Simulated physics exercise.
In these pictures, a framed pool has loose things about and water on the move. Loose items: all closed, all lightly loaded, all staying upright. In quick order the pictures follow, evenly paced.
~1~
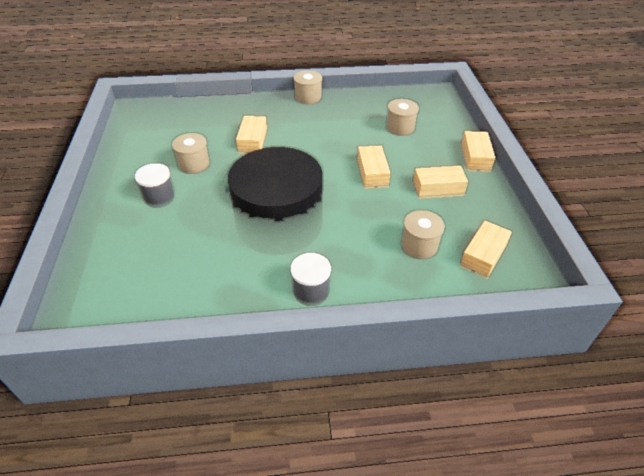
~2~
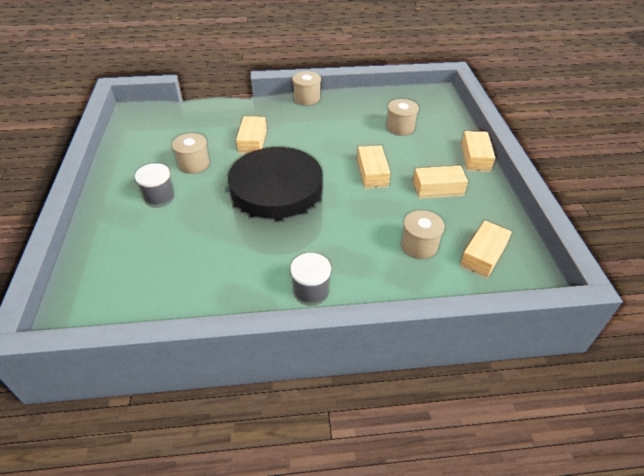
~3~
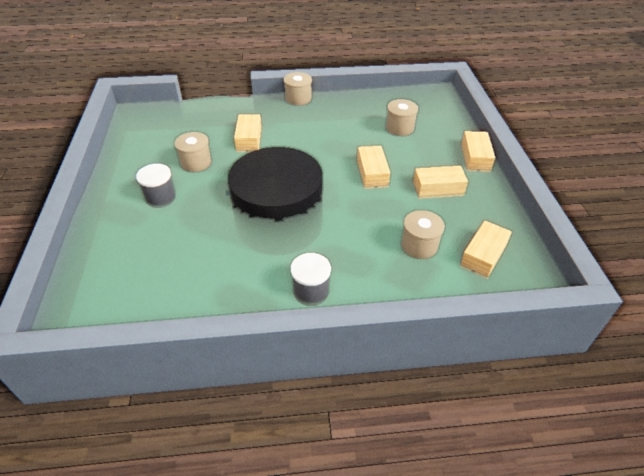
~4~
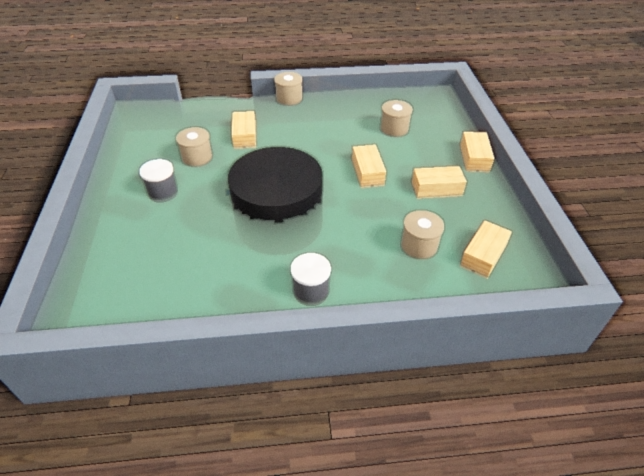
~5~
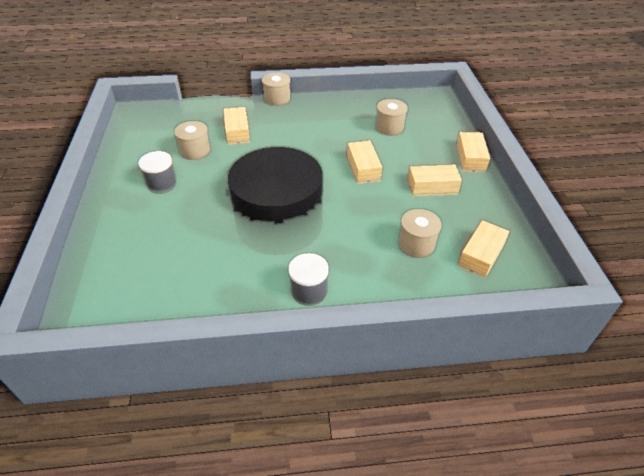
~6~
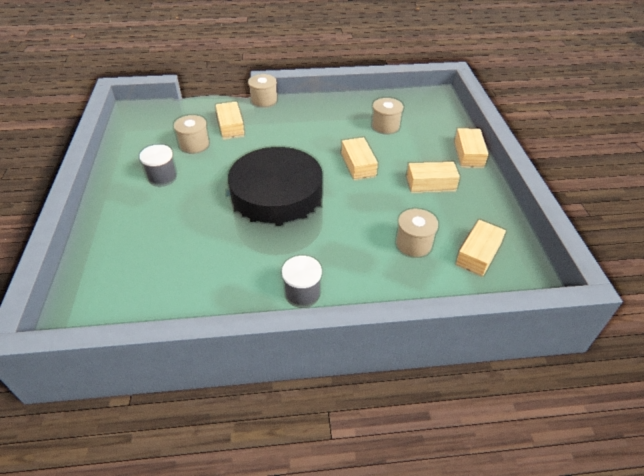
In the video, blocks and small tubs float around a black disc in a grey-framed pool of green water; a section of the back wall disappears, leaving a gap, and several floating items drift slowly left and toward the back.
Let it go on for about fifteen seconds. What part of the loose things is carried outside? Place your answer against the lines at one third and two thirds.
It sits between the two lines.
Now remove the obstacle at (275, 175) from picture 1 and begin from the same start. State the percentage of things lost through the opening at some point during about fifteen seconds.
Close to 40 percent of them.
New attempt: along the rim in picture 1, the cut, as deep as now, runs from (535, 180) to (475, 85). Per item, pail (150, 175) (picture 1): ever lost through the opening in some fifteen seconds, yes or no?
My call: Kept in.
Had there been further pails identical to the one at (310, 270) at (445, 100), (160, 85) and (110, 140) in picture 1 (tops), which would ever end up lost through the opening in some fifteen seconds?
In turn: No, out, carried outside.
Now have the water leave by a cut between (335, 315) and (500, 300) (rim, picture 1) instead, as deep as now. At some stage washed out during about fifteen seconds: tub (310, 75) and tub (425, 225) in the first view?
Held back and swept away.
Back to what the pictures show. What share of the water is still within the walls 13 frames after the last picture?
74 %.
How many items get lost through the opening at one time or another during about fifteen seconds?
So the number is 6.
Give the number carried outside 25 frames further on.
Tally: 5.
A moment on, 1 of 11 are out; 10 afloat.
Next, 3 of 11 are out; 8 afloat.
Later, 5 of 11 are out; 6 afloat.
In the end, 6 of 11 are out; 5 afloat.
